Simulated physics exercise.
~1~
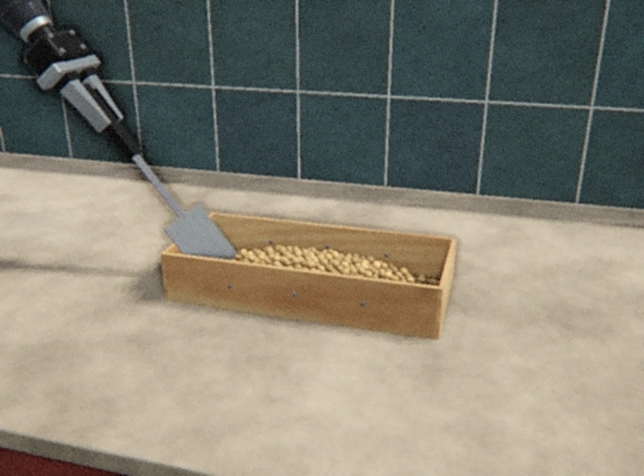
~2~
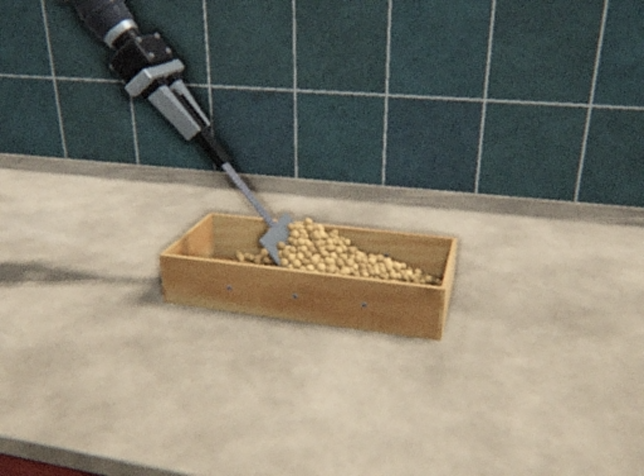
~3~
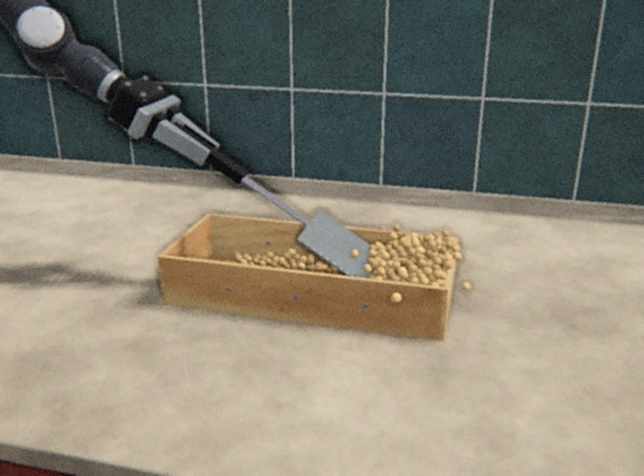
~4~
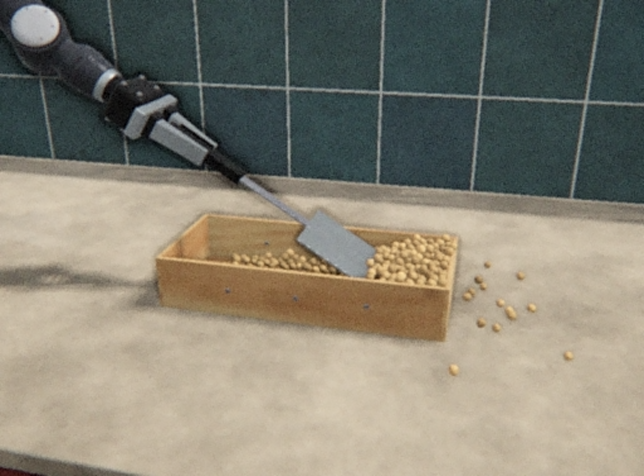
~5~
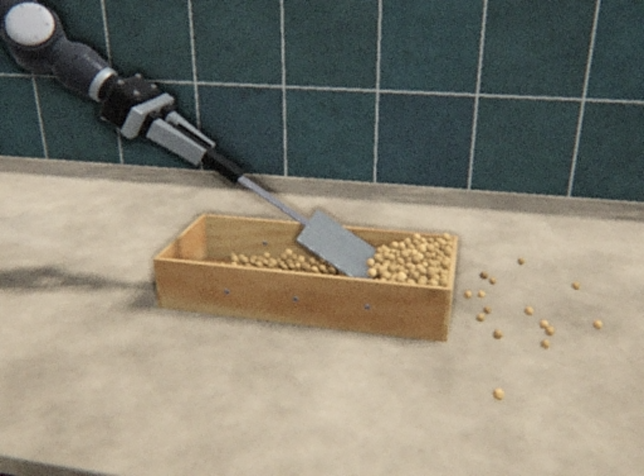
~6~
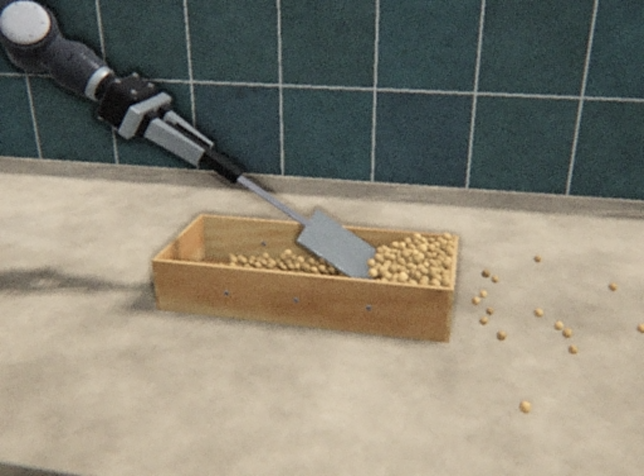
In the video, a robotic arm pushes a flat metal turner rightward through chickpeas in a wooden tray, heaping them toward the right end. Some spill over and scatter across the countertop as the blade stops, leaving most in the tray.
